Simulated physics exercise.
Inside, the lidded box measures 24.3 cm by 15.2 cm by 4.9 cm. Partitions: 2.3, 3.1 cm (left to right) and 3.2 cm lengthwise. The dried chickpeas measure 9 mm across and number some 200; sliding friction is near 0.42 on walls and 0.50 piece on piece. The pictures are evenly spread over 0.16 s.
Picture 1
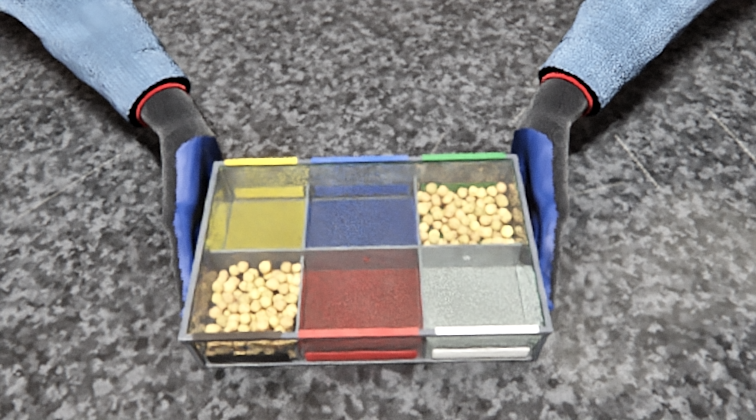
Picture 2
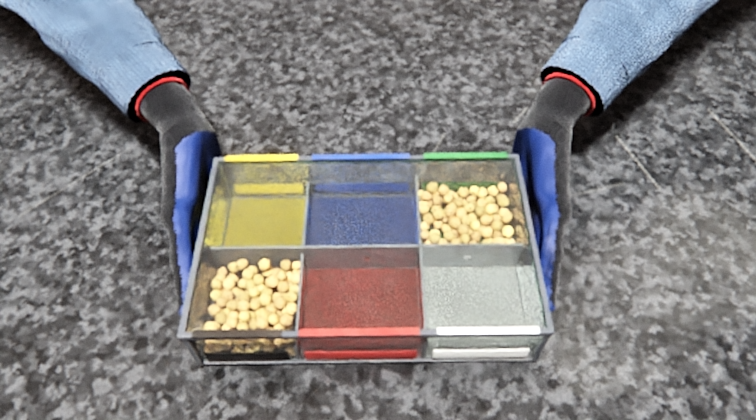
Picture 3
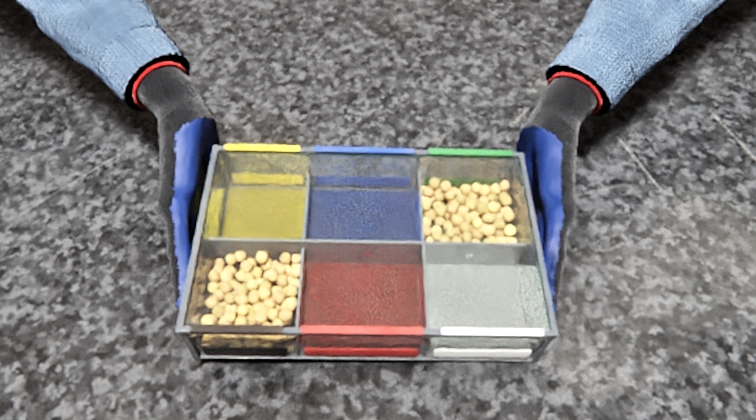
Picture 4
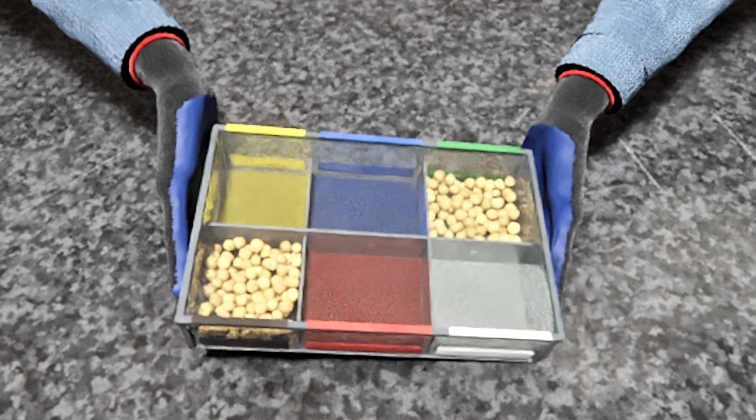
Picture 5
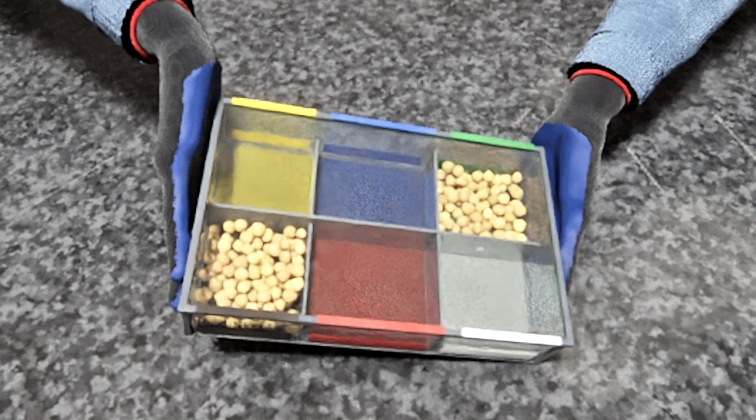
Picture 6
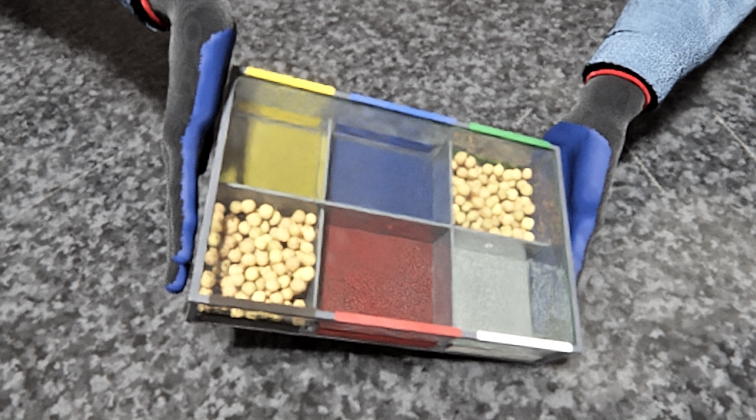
On a speckled grey surface, gloved hands gradually tilt a divided box of chickpeas rightward.
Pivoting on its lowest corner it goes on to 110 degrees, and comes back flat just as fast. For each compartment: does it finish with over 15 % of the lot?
Red: Over, blue: Under, green: Over, yellow: Under, white: Over, black: Under.
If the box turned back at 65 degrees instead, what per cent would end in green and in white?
Then: Green 50; white 5.
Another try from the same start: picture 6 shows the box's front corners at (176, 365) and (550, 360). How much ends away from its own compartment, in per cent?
Then about 15 per cent.
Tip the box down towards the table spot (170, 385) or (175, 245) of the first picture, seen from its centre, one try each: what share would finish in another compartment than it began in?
About 20 and 15 per cent.
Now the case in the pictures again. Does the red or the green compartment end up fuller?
The green one has more.
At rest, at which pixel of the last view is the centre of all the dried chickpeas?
At about (485, 310).
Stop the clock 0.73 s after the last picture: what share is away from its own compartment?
About 50 per cent.
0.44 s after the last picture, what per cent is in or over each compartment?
Red 20, blue 0, green 50, yellow 0, white 5, black 30.
Then, 0.44 s after the last picture, tilt 109 degrees; red 20 %, green 50 %, white 5 %, black 30 %.
Then, 0.73 s after the last picture, tilt 46 degrees; red 25 %, green 45 %, white 30 %, black 5 %.
Then, 1.13 s after the last picture, tilt 0 degrees; red 25 %, green 45 %, white 30 %, black 5 %.
In the end, red 20 %, blue 0 %, green 45 %, yellow 0 %, white 30 %, black 5 %.
